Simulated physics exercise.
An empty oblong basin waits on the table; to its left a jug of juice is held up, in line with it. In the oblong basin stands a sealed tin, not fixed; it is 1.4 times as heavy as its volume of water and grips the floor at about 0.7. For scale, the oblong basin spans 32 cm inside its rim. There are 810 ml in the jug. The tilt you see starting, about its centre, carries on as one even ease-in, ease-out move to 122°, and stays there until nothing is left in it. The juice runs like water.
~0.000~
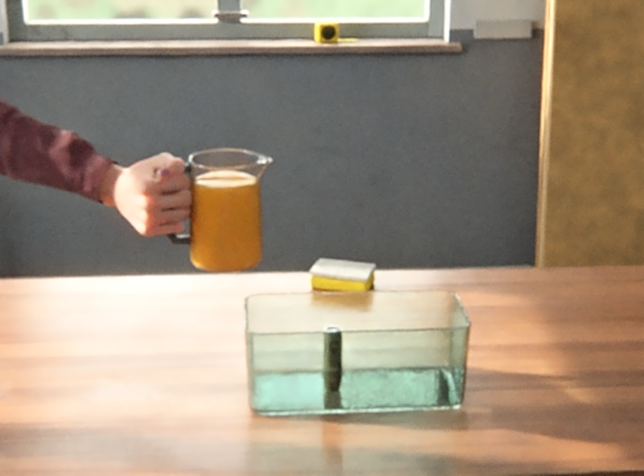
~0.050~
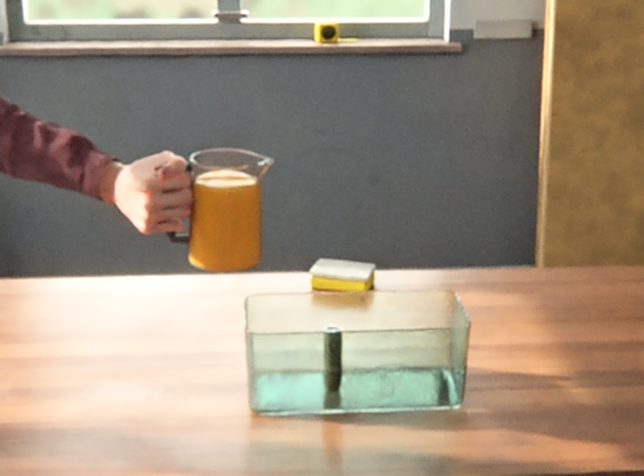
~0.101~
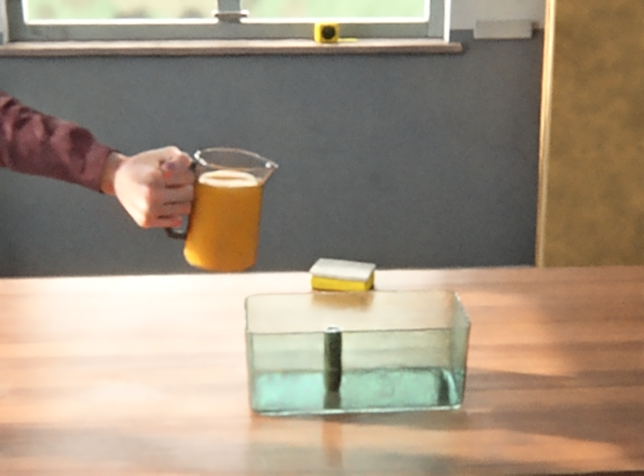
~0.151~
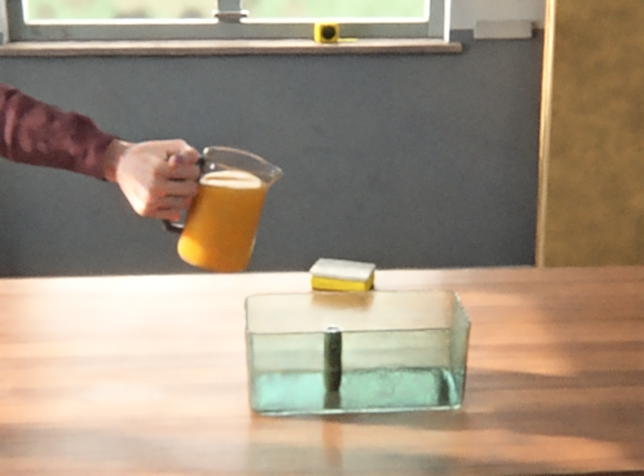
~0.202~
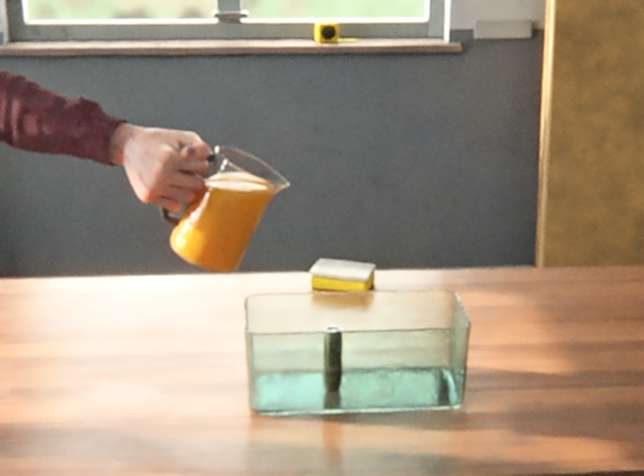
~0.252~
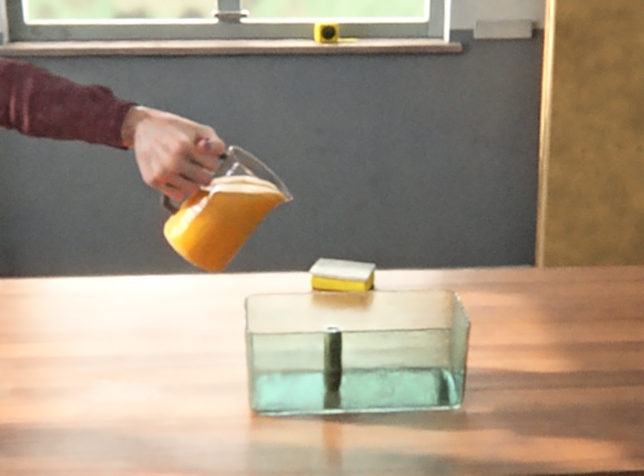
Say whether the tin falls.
The tin topples.
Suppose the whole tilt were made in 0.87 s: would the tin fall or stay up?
Then it goes over.
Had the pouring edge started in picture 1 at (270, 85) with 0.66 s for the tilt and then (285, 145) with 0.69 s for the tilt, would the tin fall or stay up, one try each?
First it remains upright; then it topples.
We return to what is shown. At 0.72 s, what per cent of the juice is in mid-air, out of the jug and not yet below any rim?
About 16 per cent.
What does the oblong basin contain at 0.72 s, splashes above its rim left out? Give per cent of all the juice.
Some 72 per cent.
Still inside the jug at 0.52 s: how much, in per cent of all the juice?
Some 62 per cent.
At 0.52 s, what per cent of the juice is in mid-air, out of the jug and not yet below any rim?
About 26 per cent.
After 0.52 s the tilt is 110° and 63 per cent is still to pour; the tin stands where it began.
After 0.72 s the tilt is 122° and 11 per cent is still to pour; the tin leans 6°.
After 0.93 s the tilt is 122° and 0 per cent is still to pour; the tin lies on its side.
After 1.16 s the tilt is 122° and 0 per cent is still to pour; the tin lies on its side.
In the end the tin lies on its side.
